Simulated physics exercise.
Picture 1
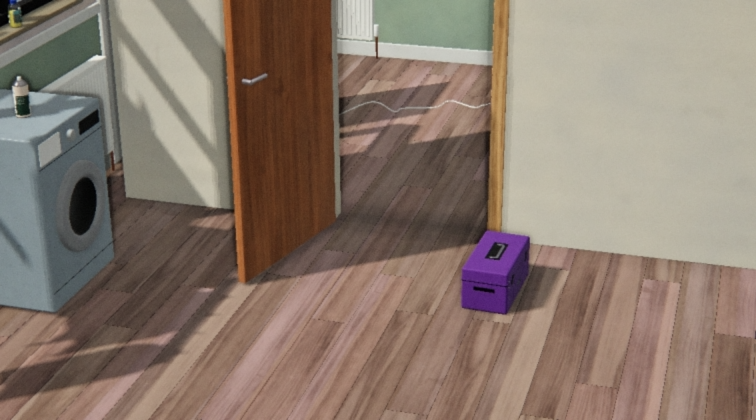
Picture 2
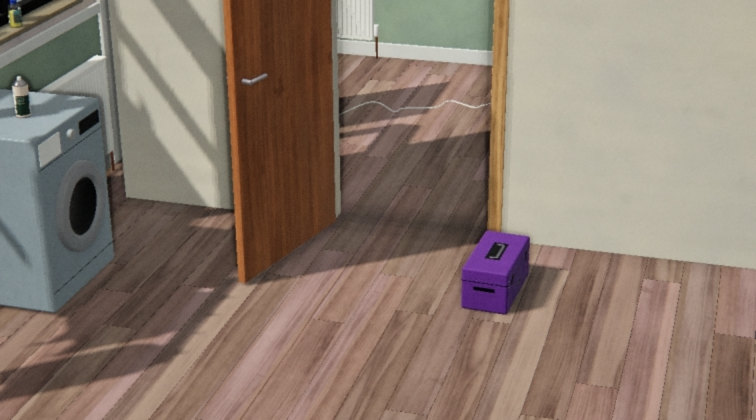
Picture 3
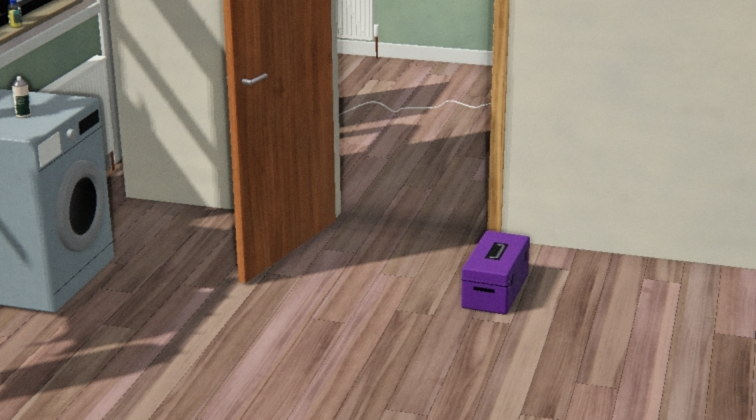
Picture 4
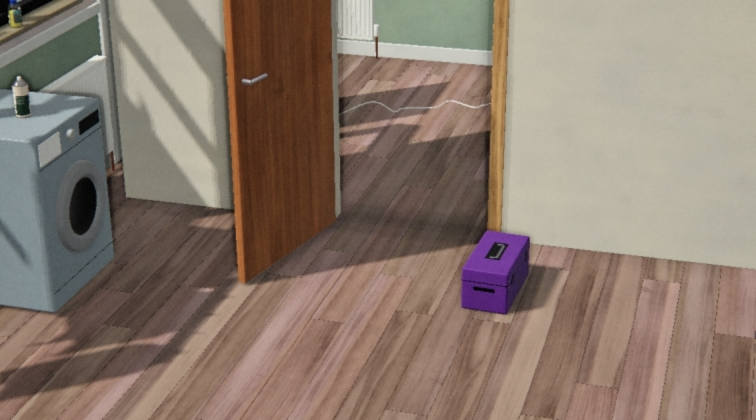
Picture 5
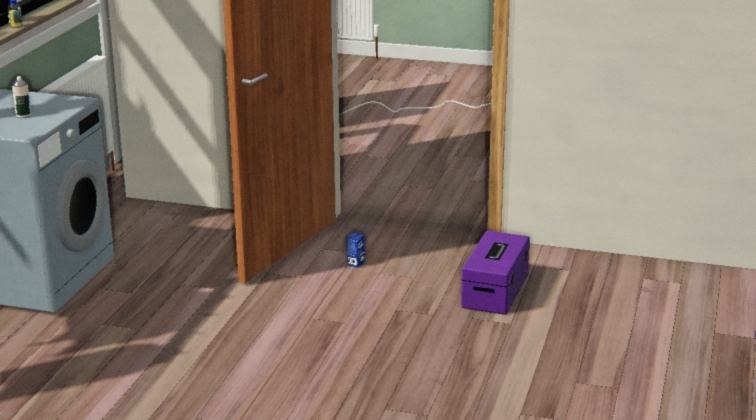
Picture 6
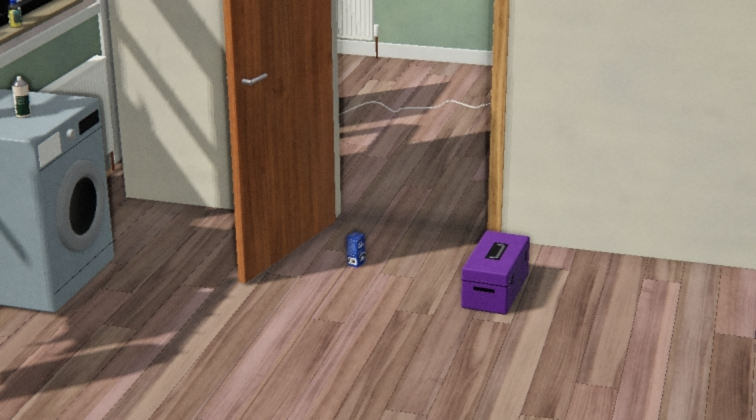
We see a wide-open brown door, a purple toolbox on the wooden floor and a washing machine at left, all still. Then a small blue carton appears on the floor near the door, and nothing else visibly changes.
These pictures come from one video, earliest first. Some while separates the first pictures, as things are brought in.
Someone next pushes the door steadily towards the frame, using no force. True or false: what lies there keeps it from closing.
False.
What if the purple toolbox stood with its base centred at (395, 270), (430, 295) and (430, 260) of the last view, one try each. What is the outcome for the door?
Well, on the first try it is held back, on the second it makes it all the way, and on the third it is held back.
Then, 1.20 s past the last view, door at 59°; blue carton displaced about its own width near (369, 248).
Then, 1.70 s past the last view, door at 32°; blue carton displaced well along near (412, 239).
Then, 2.20 s past the last view, door at 6°; blue carton displaced well along near (440, 221).
Finally, door at 0°; moved from the start, blue carton; purple toolbox still in place. Final places as the last picture's camera would see them, blue carton near (444, 216).
